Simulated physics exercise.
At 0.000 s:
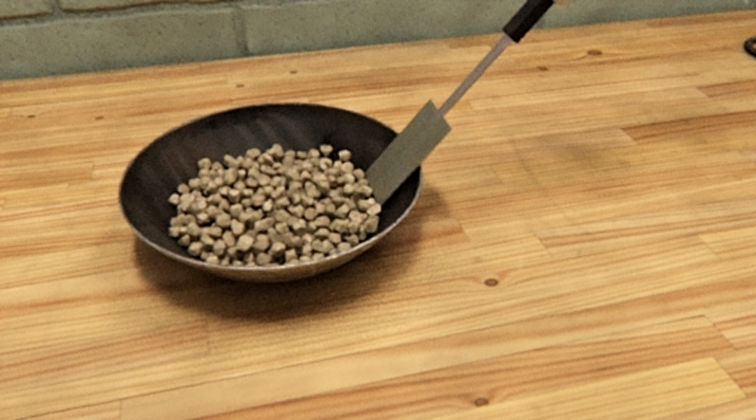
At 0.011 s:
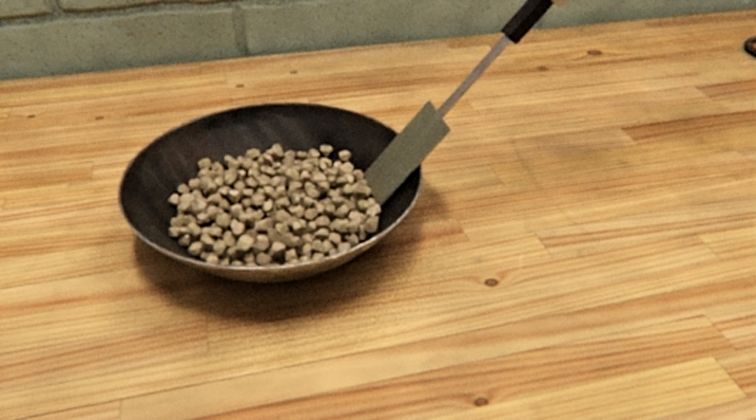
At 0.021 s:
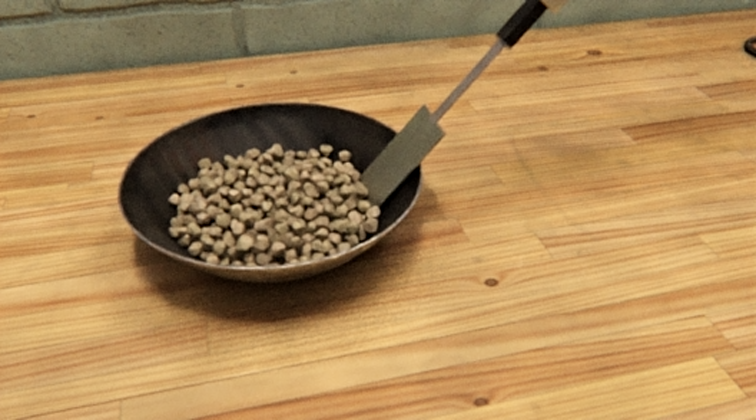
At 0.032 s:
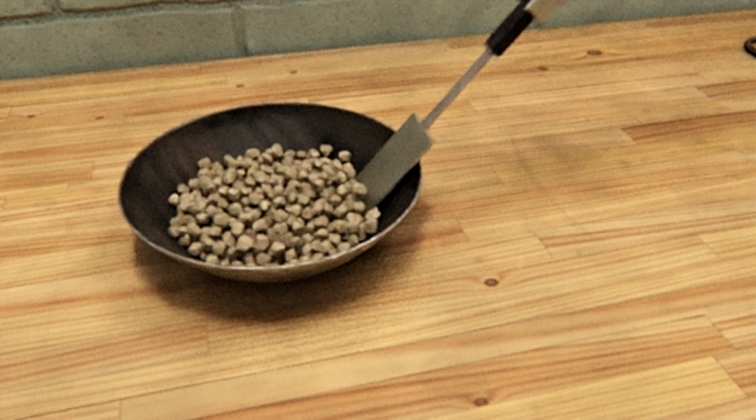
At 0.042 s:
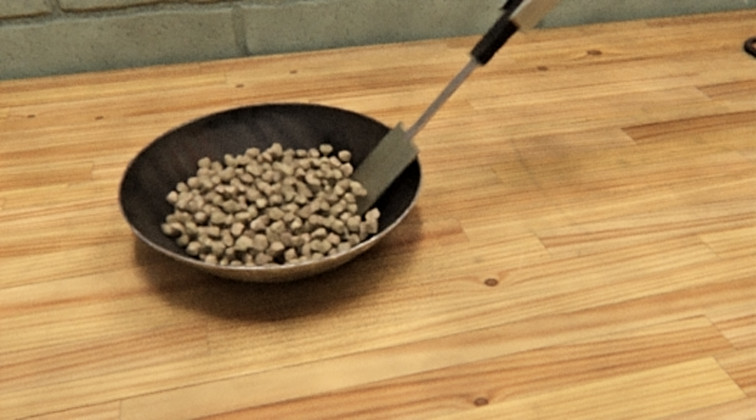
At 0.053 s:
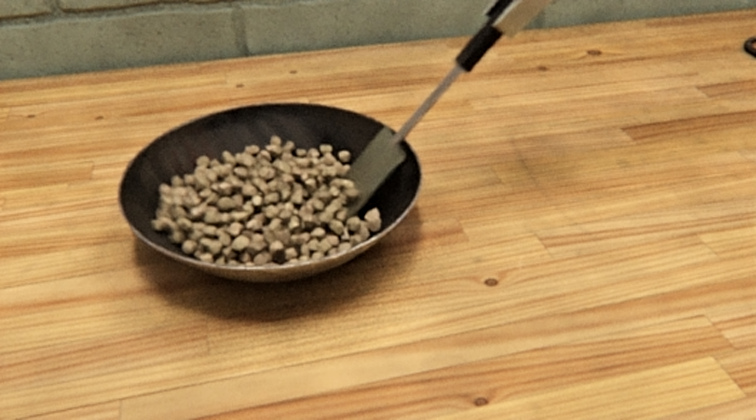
A dark, round pan heaped with small greyish-brown pebbles sits left of centre on a pale wooden plank surface, seen from slightly above, with a grey-green block wall behind. A flat grey spatula with a black grip leans in from the upper right, its blade against the pile's right side. The spatula slides slowly down and left, nudging the pebbles slightly leftward, while the pan and camera stay still.
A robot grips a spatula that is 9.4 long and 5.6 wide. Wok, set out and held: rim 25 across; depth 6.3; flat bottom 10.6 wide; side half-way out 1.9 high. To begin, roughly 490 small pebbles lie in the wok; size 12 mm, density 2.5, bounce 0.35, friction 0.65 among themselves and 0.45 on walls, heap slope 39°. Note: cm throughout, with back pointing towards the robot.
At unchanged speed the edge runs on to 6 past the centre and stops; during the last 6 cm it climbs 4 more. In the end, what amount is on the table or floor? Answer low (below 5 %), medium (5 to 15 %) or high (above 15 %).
High.
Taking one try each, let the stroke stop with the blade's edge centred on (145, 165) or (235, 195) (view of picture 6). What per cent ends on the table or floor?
Close to 40 and close to 15 per cent, respectively.
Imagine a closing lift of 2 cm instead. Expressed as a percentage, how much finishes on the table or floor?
About 25 %.
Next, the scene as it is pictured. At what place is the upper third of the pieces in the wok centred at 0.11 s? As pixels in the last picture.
Centre: Roughly (219, 191) in the last picture.
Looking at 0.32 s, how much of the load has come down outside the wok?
My estimate is roughly 10 %.
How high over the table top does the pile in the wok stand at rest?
Height at the end: Around 6.5 cm.
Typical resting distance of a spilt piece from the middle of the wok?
It works out to near 28 cm.
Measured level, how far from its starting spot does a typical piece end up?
I'd estimate close to 4 centimetres.
After 0.08 s, sloping 49°, highest piece 7 above the table; 486 in the wok.
After 0.11 s, sloping 49°, highest piece 9 above the table; 480 in the wok, 6 on the blade or in flight.
After 0.32 s, sloping 49°, highest piece 13 above the table; 380 in the wok, 44 on the table or floor, 62 on the blade or in flight.
After 1.37 s, sloping 49°, highest piece 6 above the table; 380 in the wok, 106 on the table or floor.
At rest, 380 in the wok, 106 on the table or floor. That is 22 % on the table or floor.
